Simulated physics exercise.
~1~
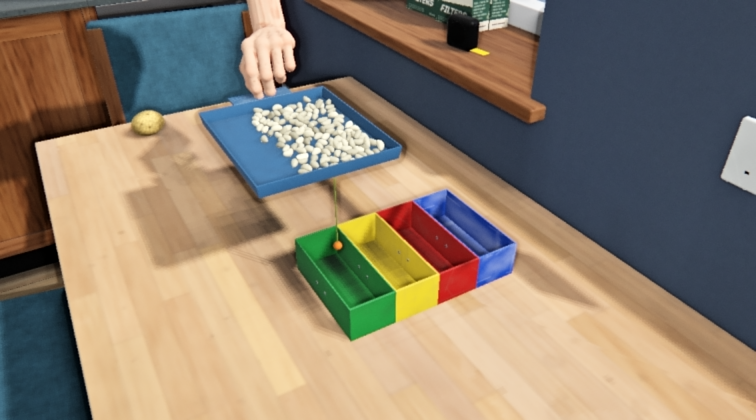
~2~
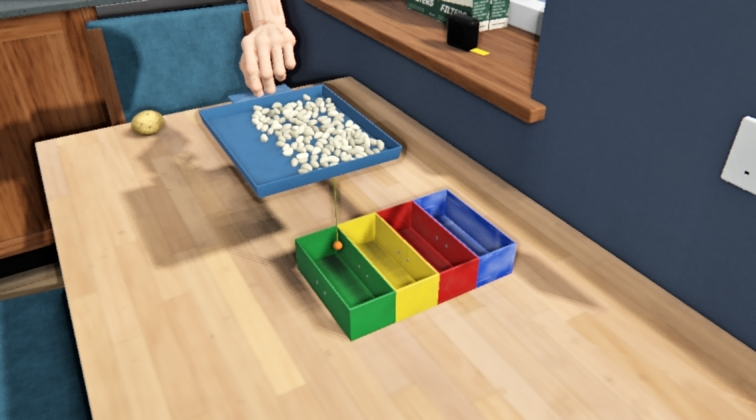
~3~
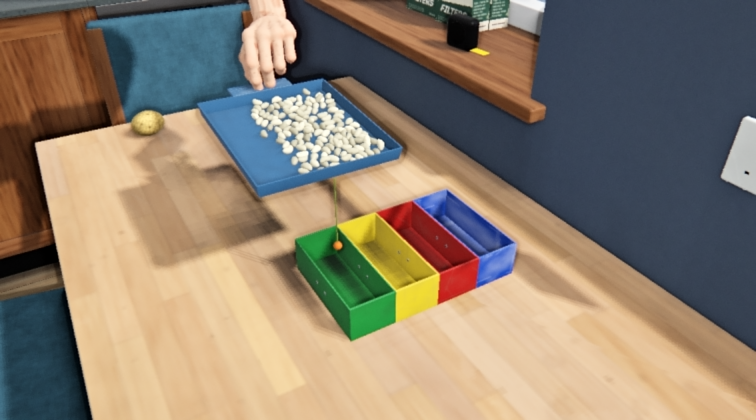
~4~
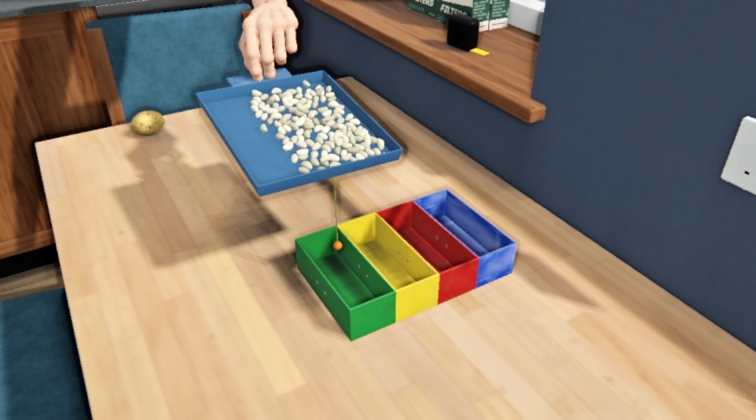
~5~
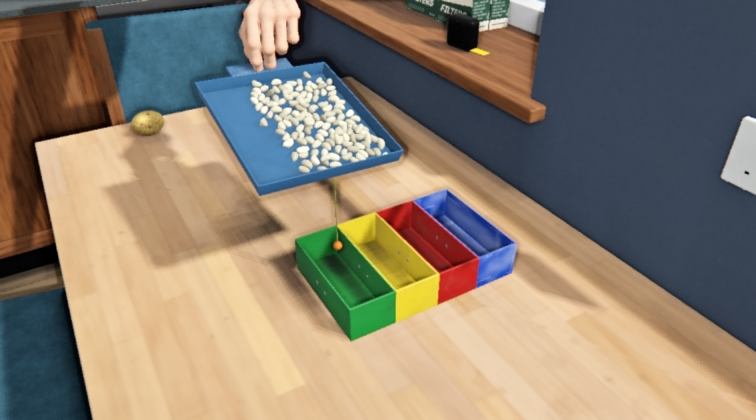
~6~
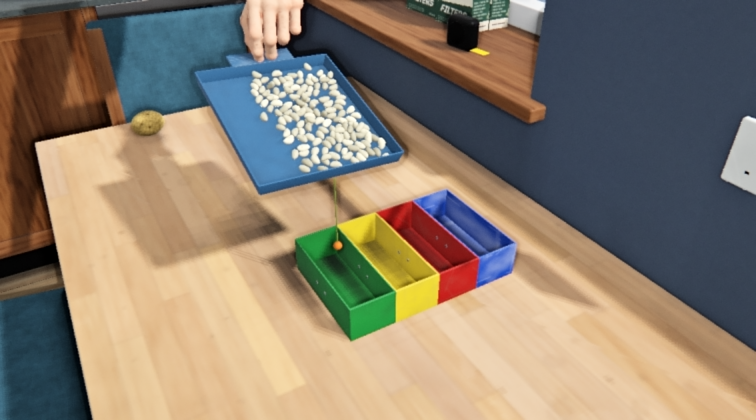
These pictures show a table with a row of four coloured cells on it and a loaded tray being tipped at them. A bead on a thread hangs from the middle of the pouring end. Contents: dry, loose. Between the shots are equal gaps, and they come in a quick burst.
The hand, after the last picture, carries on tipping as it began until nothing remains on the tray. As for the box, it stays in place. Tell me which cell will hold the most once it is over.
The yellow cell will hold the most.
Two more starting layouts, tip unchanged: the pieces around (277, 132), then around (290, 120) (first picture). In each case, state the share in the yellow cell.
You'd get about 40 per cent first and about 50 per cent second.
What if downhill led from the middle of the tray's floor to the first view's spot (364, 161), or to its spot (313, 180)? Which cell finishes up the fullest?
The yellow cell first, the green cell second.
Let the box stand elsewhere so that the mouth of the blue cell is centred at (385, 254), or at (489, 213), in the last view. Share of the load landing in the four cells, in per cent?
Result, in turn: 80 %, 80 %.
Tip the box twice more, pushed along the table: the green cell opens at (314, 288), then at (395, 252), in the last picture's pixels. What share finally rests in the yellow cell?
You'd get near 30 per cent and afterwards near 10 per cent.
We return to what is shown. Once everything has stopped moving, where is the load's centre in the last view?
Somewhere around (395, 294) in the final view.
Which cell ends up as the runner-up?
Ranked number two: Green.
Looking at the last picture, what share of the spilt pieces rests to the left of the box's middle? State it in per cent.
Share to the left: Near 100 per cent.
Shortly afterwards, tray tipped steeply; the whole lot on the tray.
Next, tray tipped past a quarter turn; all but a few on the tray; only a few in the yellow cell; only a few in the green cell; only a few falling or outside the box.
Some moments later, tray tipped past a quarter turn; near half in the yellow cell; near a quarter in the green cell; a little in the red cell; a little falling or outside the box.
In the end, tray tipped past a quarter turn; near half in the yellow cell; near a quarter in the green cell; a little in the red cell; none at all in the blue cell; a little outside the box.
